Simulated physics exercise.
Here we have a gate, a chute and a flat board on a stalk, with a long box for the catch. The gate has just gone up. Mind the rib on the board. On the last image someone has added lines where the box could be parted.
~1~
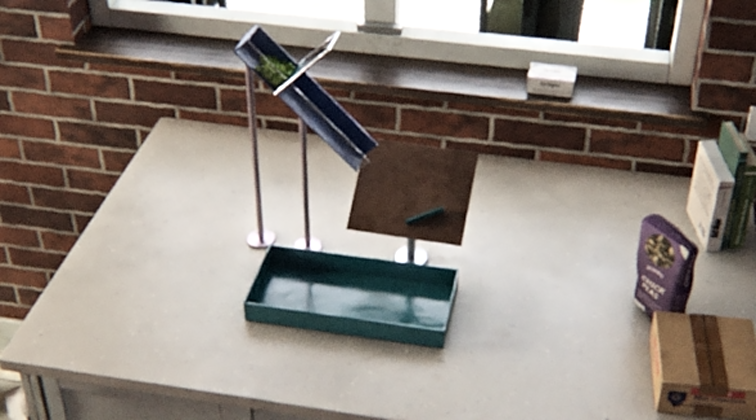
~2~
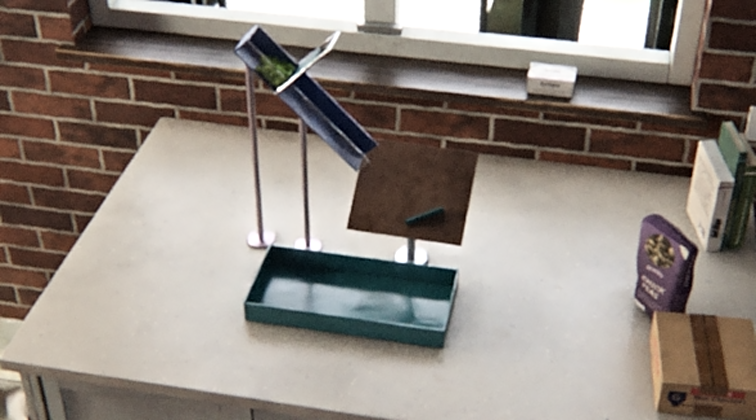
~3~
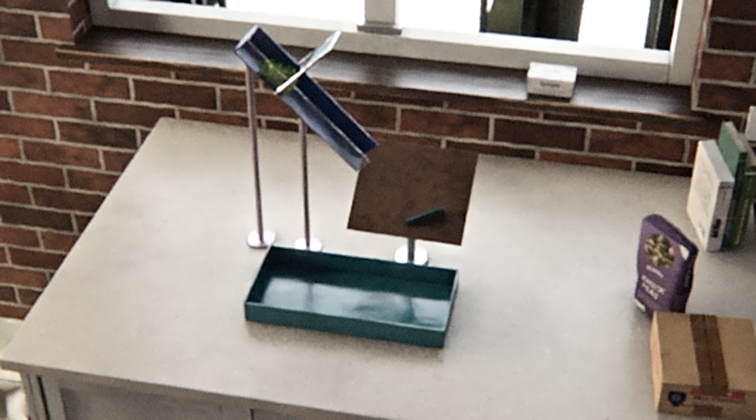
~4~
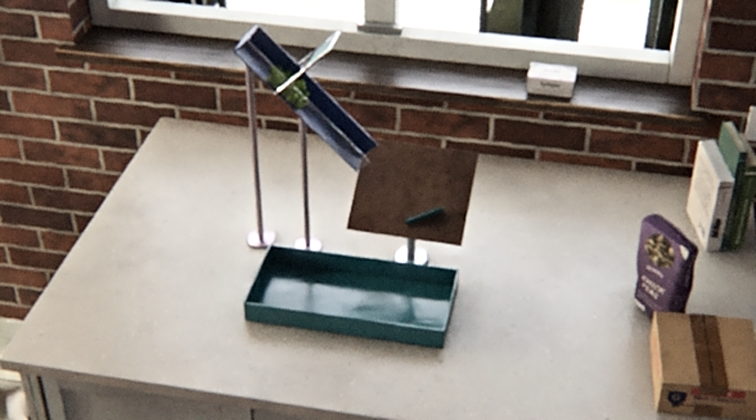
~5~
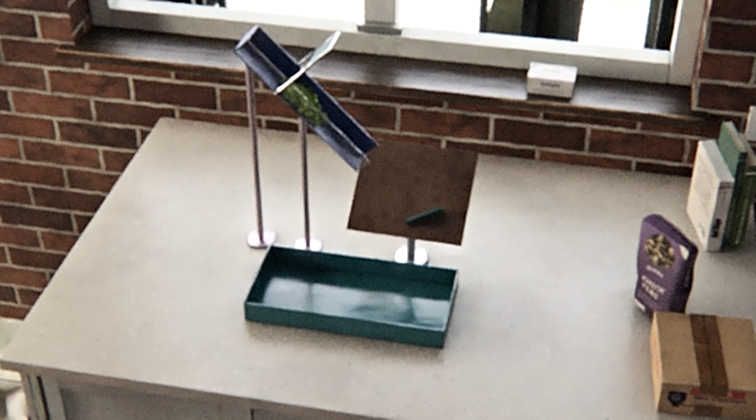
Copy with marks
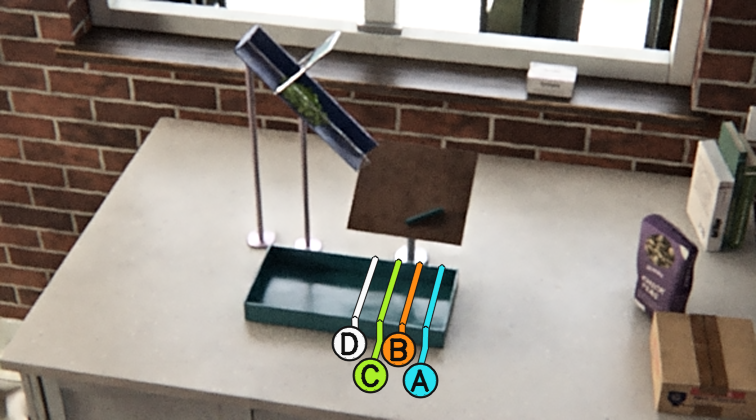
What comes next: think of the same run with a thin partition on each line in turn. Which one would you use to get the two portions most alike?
The best line is C.
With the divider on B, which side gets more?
More lands on the left.
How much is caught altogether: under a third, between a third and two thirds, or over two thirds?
It is over two thirds.
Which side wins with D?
Right.
On the marked copy, line A crosses the front rim at (425, 328); line B crosses the front rim at (402, 324); line C crosses the front rim at (379, 321); line D crosses the front rim at (355, 318).
For line A, of what is caught, almost all on the left of the divider, about a tenth on the right.
For line B, of what is caught, almost all on the left of the divider, about a tenth on the right.
For line C, of what is caught, roughly two thirds on the left of the divider, roughly a third on the right.
For line D, of what is caught, just a few on the left of the divider, almost all on the right.
